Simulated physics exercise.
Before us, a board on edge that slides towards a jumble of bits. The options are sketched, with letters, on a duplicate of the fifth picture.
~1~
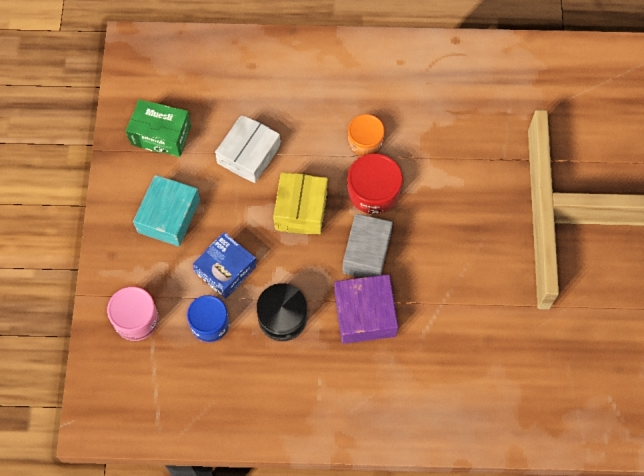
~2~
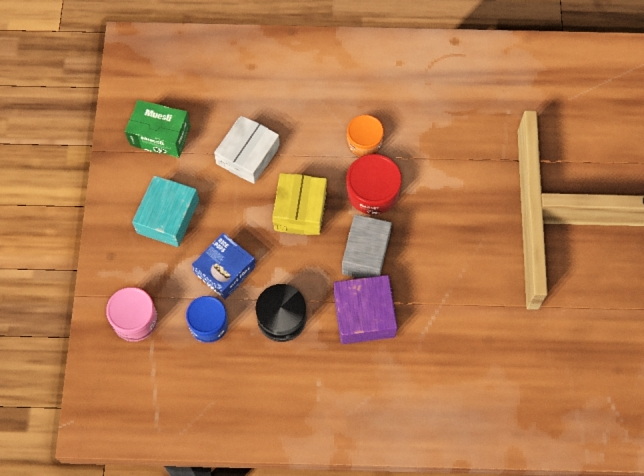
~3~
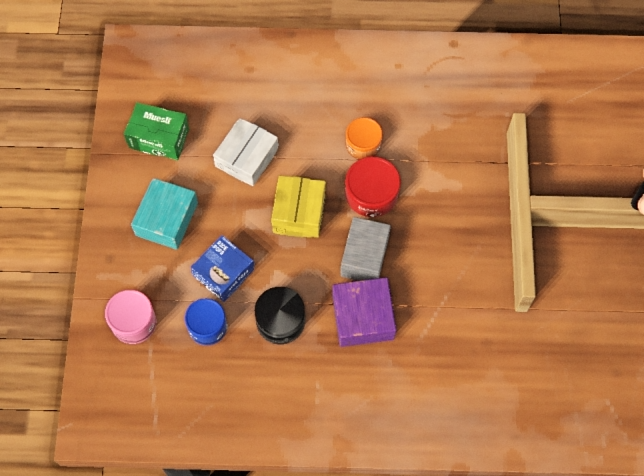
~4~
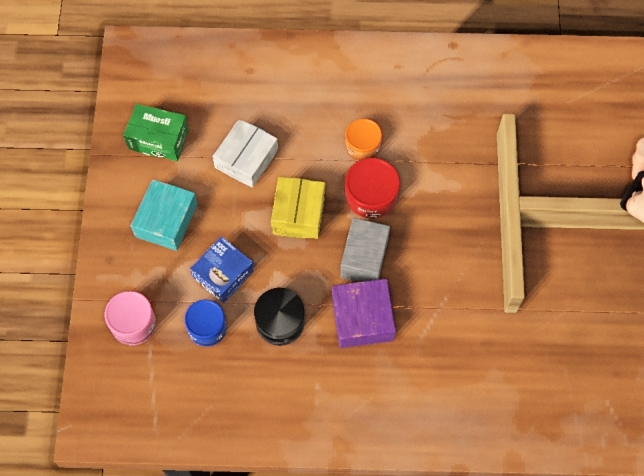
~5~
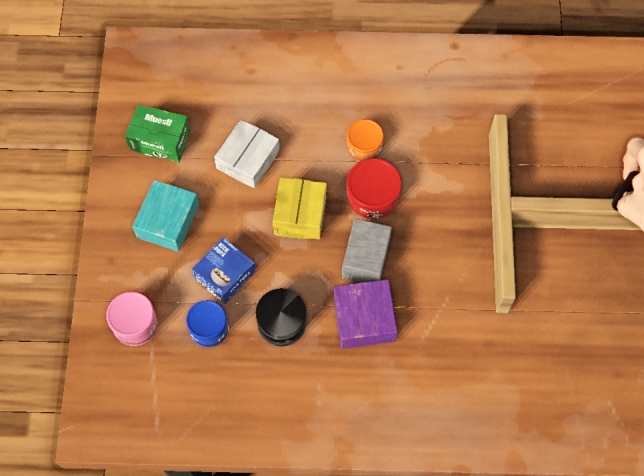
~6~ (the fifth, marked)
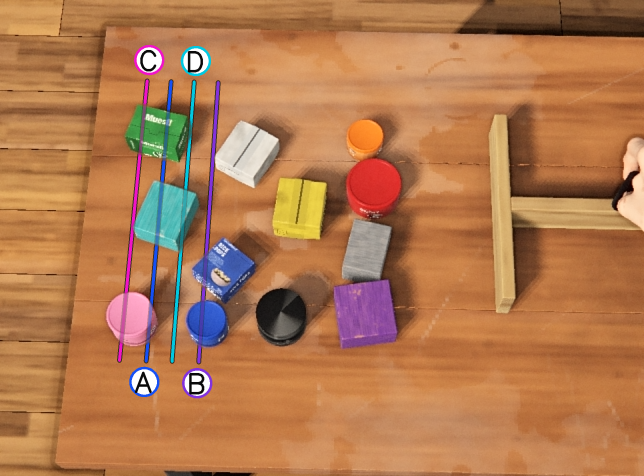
The clip opens on a wooden tabletop with a cluster of colourful boxes, blocks and round tubs at left, and a T-shaped wooden piece at right. The wooden piece slides slowly left a short way, and a hand gripping its handle comes into view at the right edge, while the cluster stays put.
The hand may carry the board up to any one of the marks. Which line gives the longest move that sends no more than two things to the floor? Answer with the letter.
A is the last line within the limit.
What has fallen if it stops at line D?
It is the turquoise block.
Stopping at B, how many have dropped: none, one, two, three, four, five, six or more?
By then, none.
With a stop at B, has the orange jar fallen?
No.
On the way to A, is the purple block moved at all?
Yes.
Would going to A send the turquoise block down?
Yes.
On the marked copy, A at (159, 214); B at (209, 215); C at (134, 213); D at (184, 214).
Following A. Soon after the start, board (381, 200); orange jar (355, 141); purple block (346, 317).
Later, board (256, 197); green packet (137, 127); turquoise block (137, 213).
In the end, board (159, 195); turquoise block over the edge; green packet over the edge; two fallen.
As for the rest, B is within the limit but short; C drops five; D is within the limit but short.
